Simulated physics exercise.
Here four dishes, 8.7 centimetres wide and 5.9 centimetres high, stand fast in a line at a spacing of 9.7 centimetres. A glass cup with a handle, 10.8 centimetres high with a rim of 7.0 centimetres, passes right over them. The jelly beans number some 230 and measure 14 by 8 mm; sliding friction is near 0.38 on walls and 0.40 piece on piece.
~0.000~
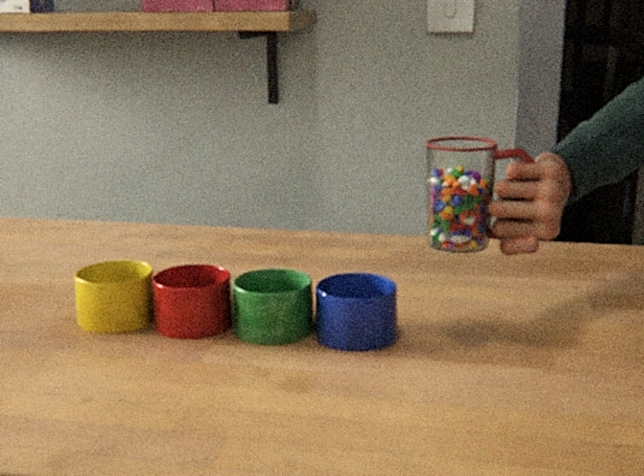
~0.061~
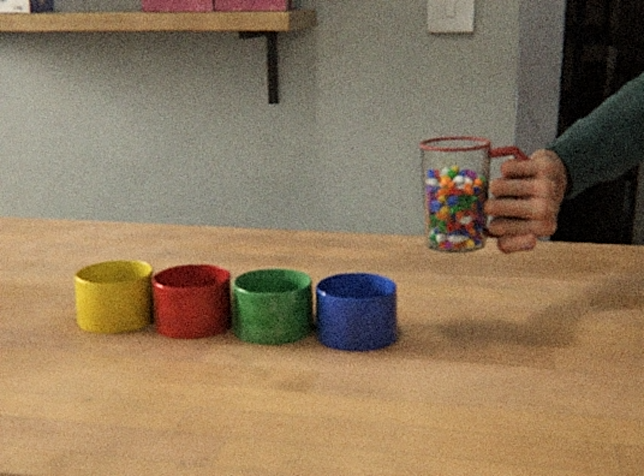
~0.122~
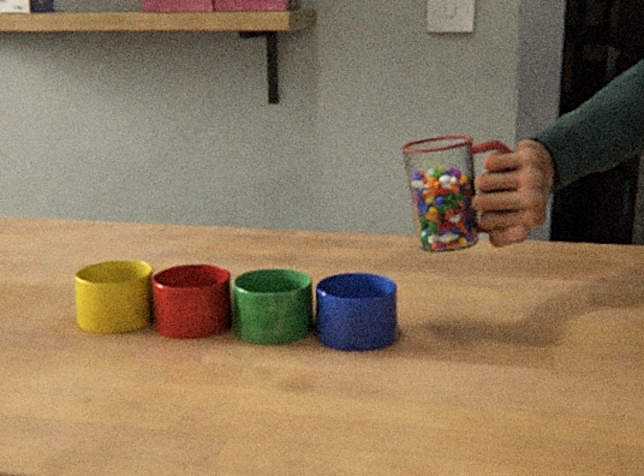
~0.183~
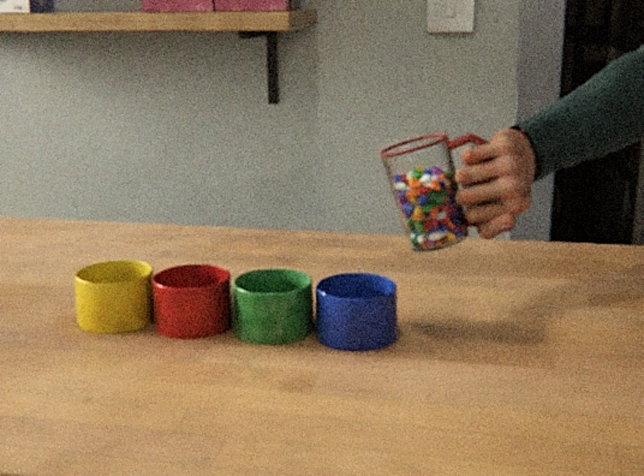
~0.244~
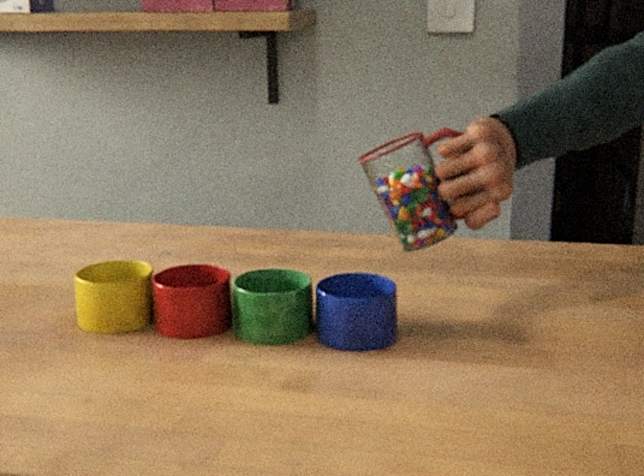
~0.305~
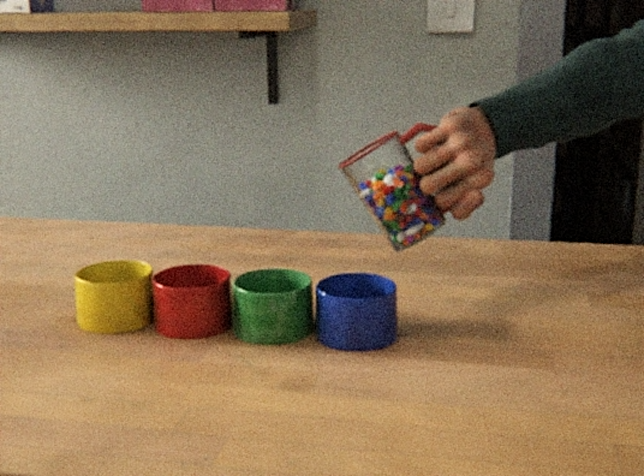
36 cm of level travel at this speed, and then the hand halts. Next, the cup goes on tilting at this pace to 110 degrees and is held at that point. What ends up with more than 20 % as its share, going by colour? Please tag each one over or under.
Red - under; blue - under; green - under; yellow - over; counter - over.
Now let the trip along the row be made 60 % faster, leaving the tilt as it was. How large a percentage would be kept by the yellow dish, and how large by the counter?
Shares: Yellow 40, counter 60.
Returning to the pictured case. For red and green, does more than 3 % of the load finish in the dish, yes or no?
Checking red: It clears; checking green: It falls short.
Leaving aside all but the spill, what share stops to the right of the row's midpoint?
About 0 percent.
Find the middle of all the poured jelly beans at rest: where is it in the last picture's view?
Roughly pixel (105, 310).
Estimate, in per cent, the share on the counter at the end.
I'd reckon around 30 per cent.
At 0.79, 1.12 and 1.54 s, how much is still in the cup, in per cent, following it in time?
Approx. 100 / 70 / 10 percent.
After 0.79 s, tilt 95 degrees; cup holds 100 %.
After 1.12 s, tilt 110 degrees; cup holds 70 %, red 10 %, yellow 10 %.
After 1.54 s, tilt 110 degrees; cup holds 10 %, red 10 %, yellow 50 %.
By 2.7 s all is still; red 10 %, blue 0 %, green 0 %, yellow 60 %, counter 30 %.
